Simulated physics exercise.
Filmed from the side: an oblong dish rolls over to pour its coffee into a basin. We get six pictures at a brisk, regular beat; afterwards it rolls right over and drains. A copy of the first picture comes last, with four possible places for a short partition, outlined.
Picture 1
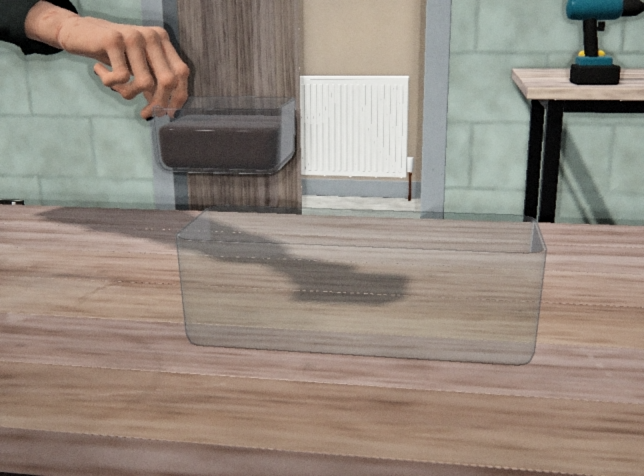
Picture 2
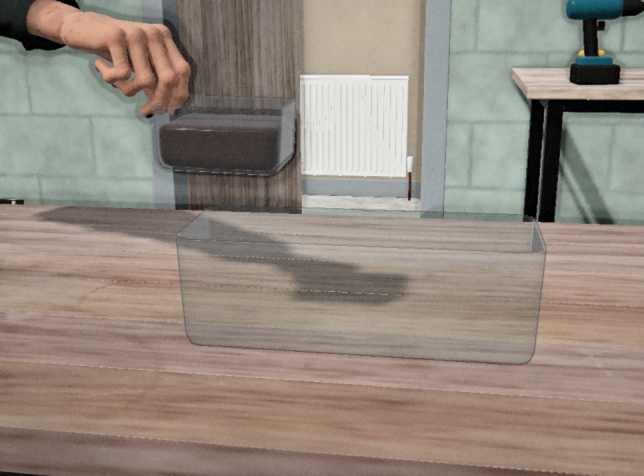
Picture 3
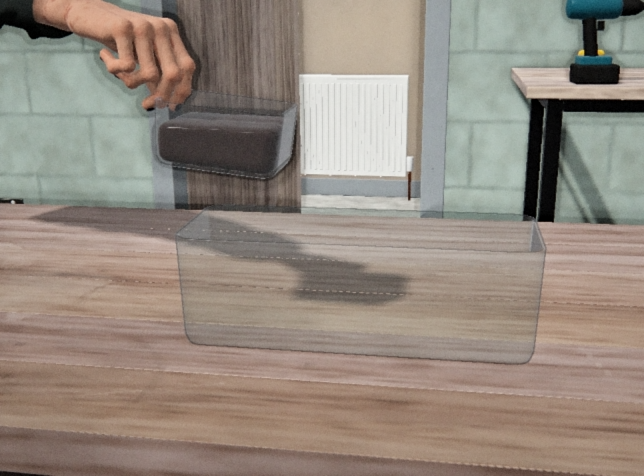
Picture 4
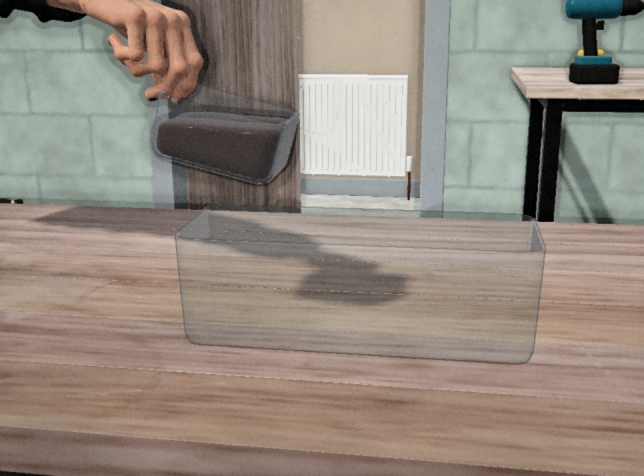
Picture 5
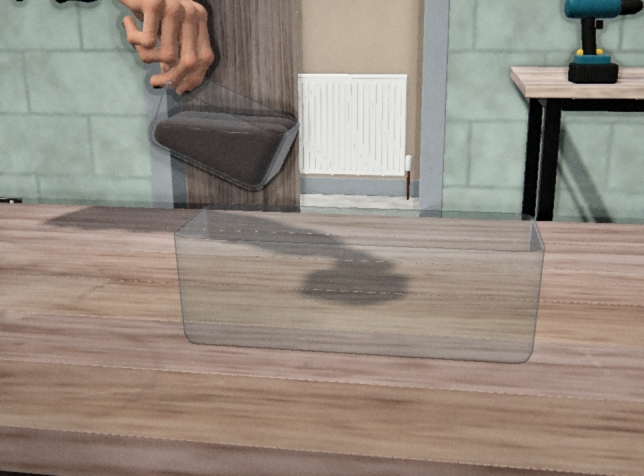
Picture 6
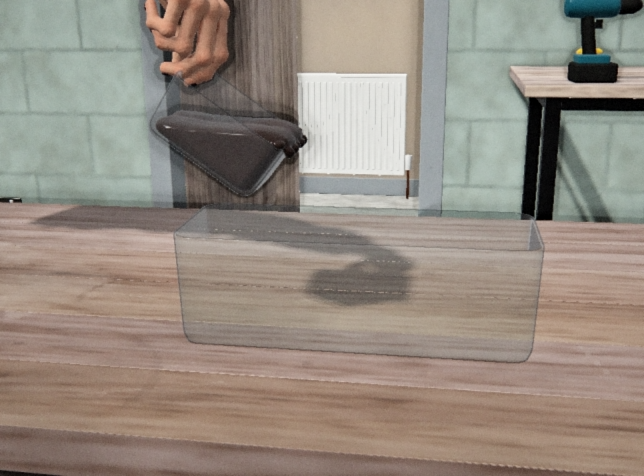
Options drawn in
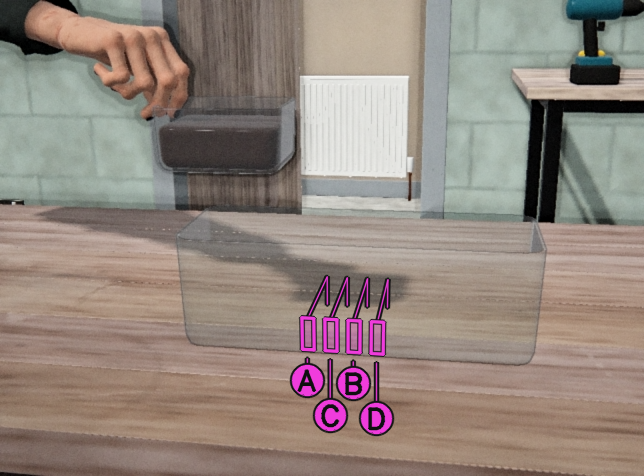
In the video, a hand above a clear oblong dish of dark liquid turns as the dish tilts steadily to the right over a wooden table holding an empty transparent basin, until the liquid reaches over the dish's lip.
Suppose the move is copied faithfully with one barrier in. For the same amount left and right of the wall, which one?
Slot C.
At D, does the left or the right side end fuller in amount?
The left side.
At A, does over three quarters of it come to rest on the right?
No, it does not.
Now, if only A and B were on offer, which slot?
That is slot A.
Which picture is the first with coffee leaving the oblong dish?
Picture 6.
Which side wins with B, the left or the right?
The left side.
On the marked copy, A at (307, 358); B at (353, 361); C at (330, 359); D at (376, 362).
If A is chosen, about 32 % ends left of the wall and 68 % right of it.
If B is chosen, about 87 % ends left of the wall and 12 % right of it.
If C is chosen, about 50 % ends left of the wall and 50 % right of it.
If D is chosen, about 90 % ends left of the wall and 9 % right of it.
